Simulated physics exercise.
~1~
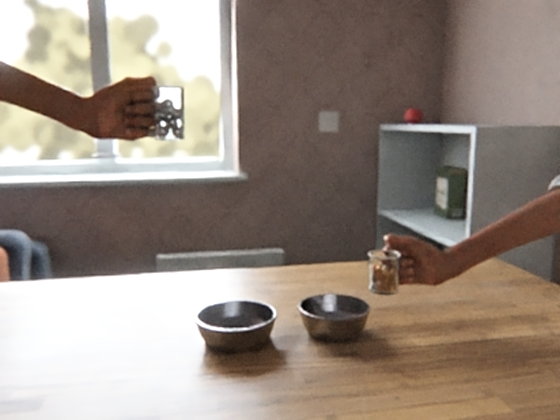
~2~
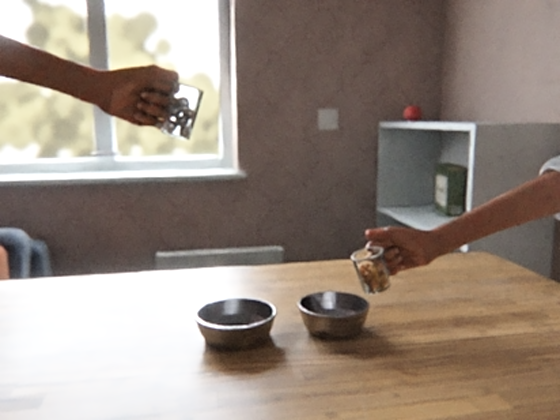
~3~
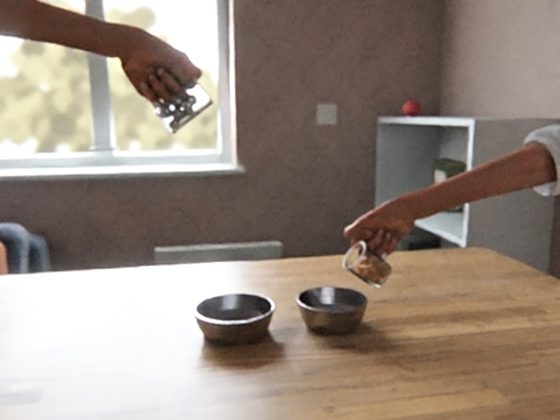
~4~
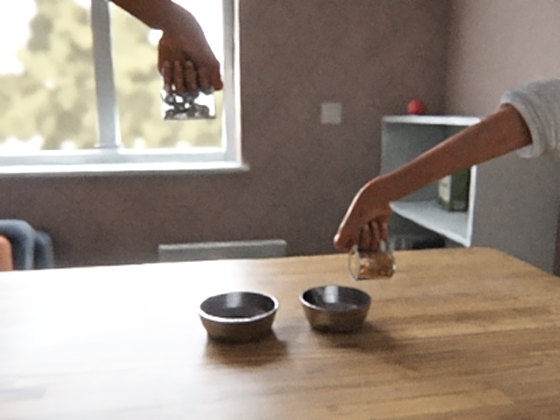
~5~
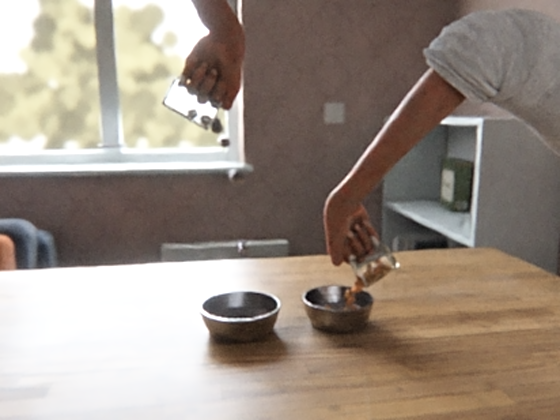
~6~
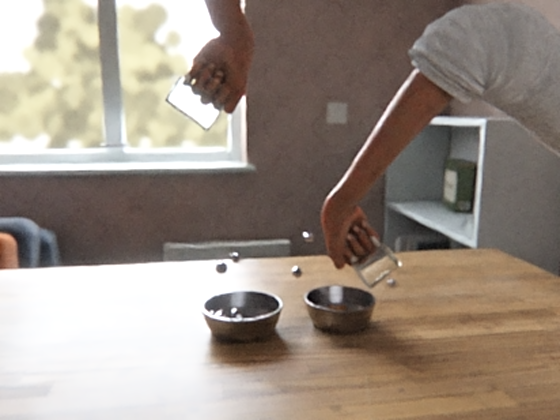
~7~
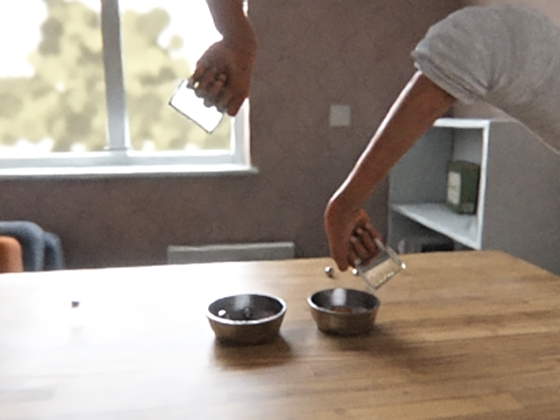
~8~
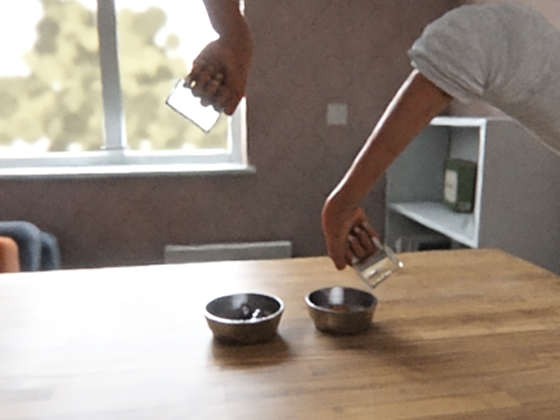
Two hands tipped clear cups over shallow dark bowls on a wooden table, the left from much higher up; its dark little balls scattered, with only some staying in the bowl, while the right cup's orangey bits all landed in theirs.
